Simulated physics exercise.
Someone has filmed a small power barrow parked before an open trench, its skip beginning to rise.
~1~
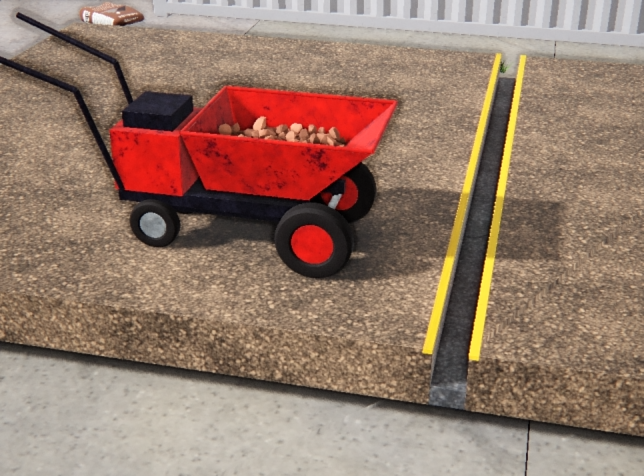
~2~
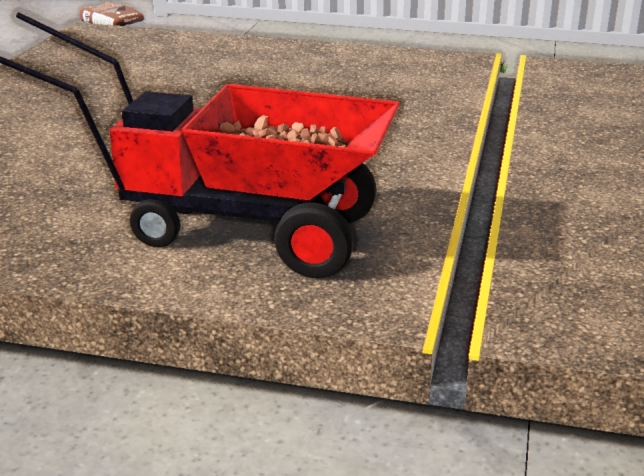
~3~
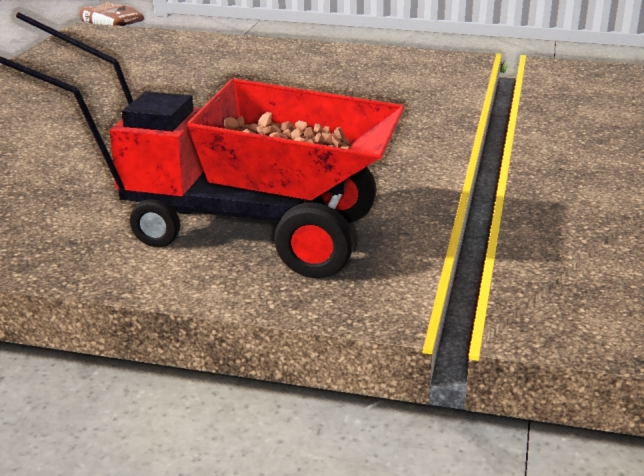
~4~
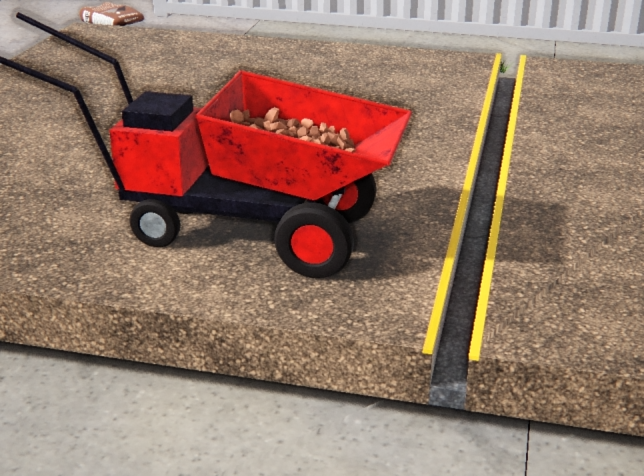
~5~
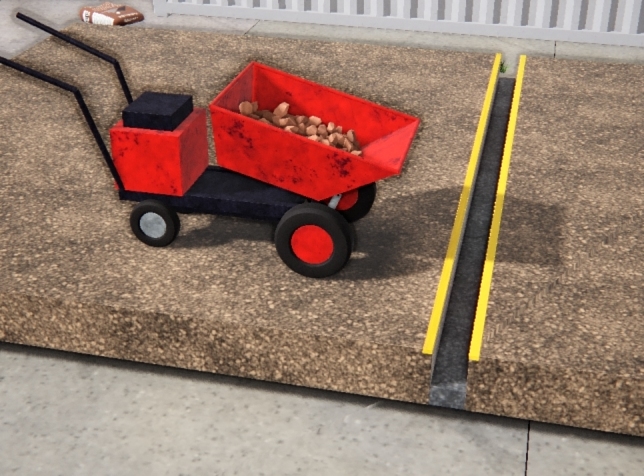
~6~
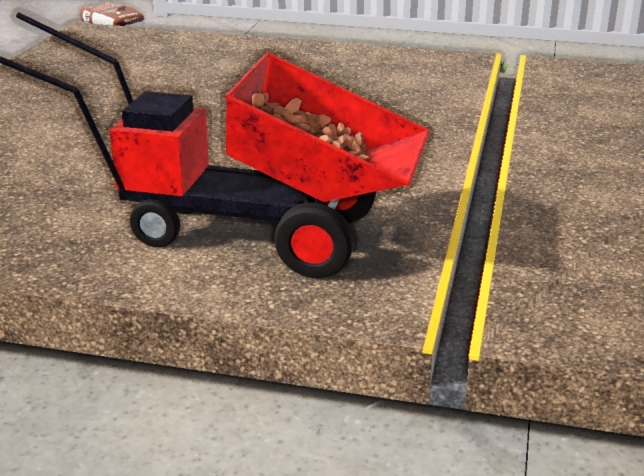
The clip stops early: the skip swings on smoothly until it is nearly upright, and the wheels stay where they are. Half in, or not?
The trench ends with more than half of it.
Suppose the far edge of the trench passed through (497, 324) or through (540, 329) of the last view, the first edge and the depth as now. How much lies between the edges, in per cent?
First some 70, then 80 per cent.
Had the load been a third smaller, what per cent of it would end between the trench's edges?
About 70 per cent.
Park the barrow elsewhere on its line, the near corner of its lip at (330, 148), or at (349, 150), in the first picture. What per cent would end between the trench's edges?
About 30 and 40 per cent.
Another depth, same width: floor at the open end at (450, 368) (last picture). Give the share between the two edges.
Near 40 %.
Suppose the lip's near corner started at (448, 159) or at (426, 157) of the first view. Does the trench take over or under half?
In turn: The smaller part; less than half.
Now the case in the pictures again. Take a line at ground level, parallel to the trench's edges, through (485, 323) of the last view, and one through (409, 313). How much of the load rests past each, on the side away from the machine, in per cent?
Roughly 10 per cent, and 70 per cent.
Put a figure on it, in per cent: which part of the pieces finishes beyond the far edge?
Some 5 per cent.
Just after the last frame, skip tipped steeply; every one in the skip.
A moment on, skip tipped right over; roughly two thirds in the skip; about a tenth short of the trench; roughly a third in or heaped over the trench.
Further on, skip tipped right over; roughly a quarter in the skip; just a few short of the trench; roughly two thirds in or heaped over the trench; about a tenth beyond it.
When it is over, skip tipped right over; roughly a quarter in the skip; just a few short of the trench; roughly two thirds in or heaped over the trench; about a tenth beyond it.
